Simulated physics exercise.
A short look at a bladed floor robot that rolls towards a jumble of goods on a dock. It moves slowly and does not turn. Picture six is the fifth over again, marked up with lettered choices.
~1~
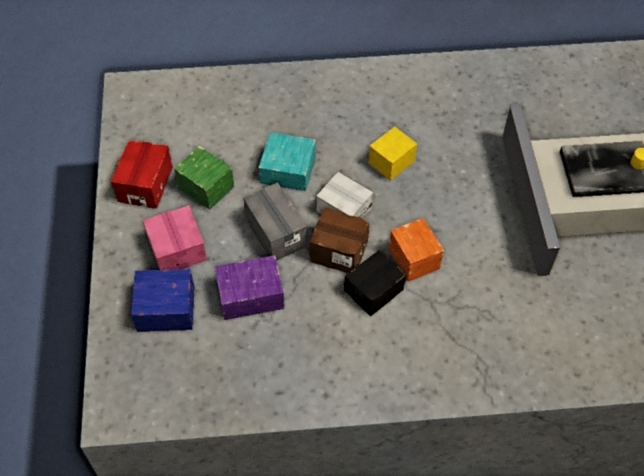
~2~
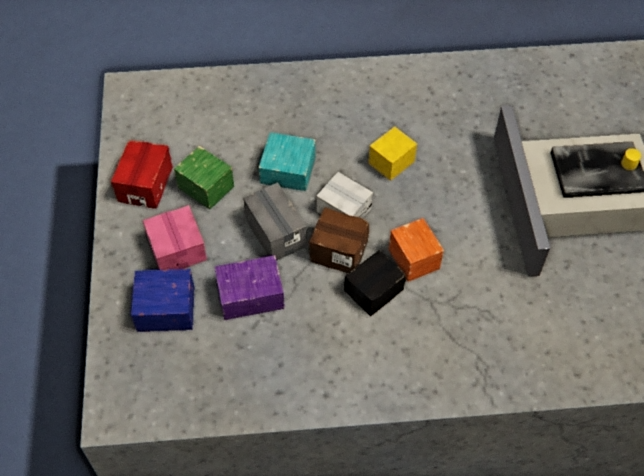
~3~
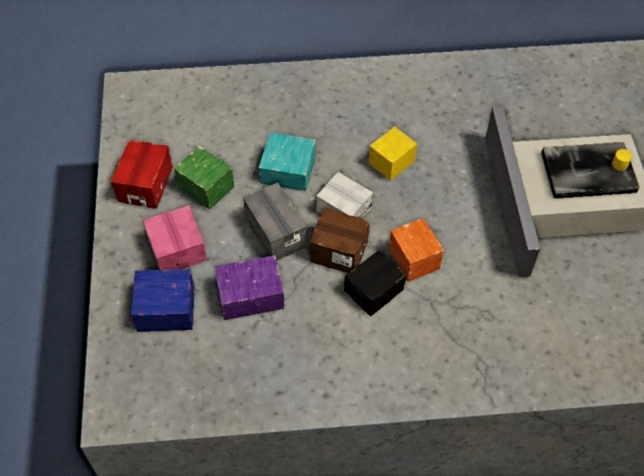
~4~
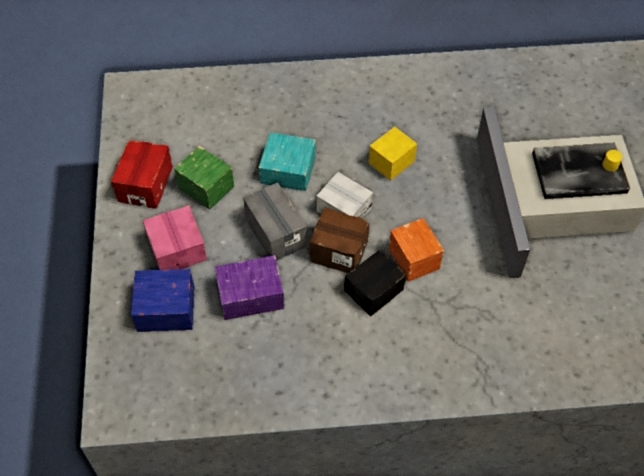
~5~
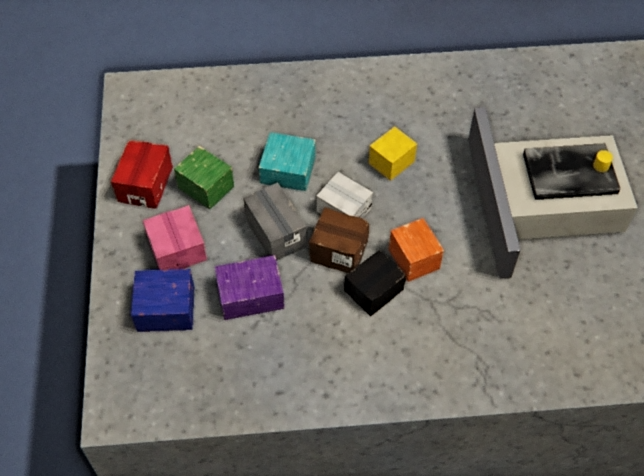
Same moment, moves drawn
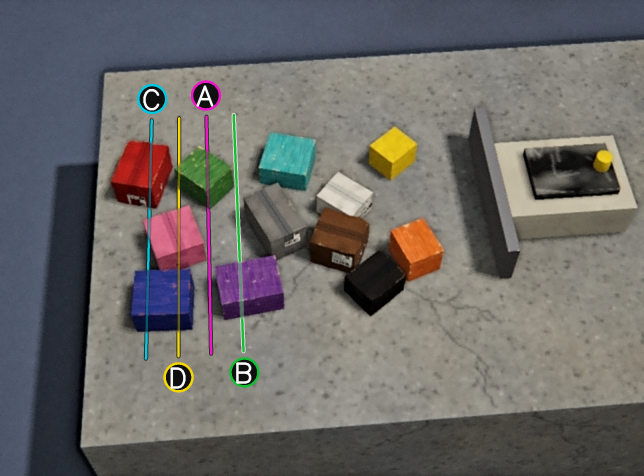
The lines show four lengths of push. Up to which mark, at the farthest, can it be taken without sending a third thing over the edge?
No farther than A.
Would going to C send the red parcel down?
Yes.
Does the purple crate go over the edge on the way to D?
By then, no.
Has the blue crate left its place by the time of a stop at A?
Yes.
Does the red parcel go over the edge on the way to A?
Yes.
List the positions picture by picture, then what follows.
The first frame shows turquoise crate (288, 162); blue crate (164, 300); green crate (205, 178).
The second frame shows robot (593, 169); black parcel (376, 283).
The third frame shows robot (583, 169); pink box (175, 240).
The fourth frame shows robot (574, 170); white parcel (345, 202).
The fifth frame shows robot (565, 171); yellow crate (393, 154); red parcel (143, 174); orange crate (415, 250).
On the marked copy, A at (209, 225); B at (238, 223); C at (149, 229); D at (179, 227).
With A. Early on, robot (464, 177); black parcel (358, 292); yellow crate (355, 155).
Further on, robot (362, 184); red parcel (126, 172); pink box (164, 240).
At the end, robot (280, 190); red parcel over the edge; pink box over the edge; two fallen.
As for the rest, B is within the limit but short; C drops seven; D drops three.
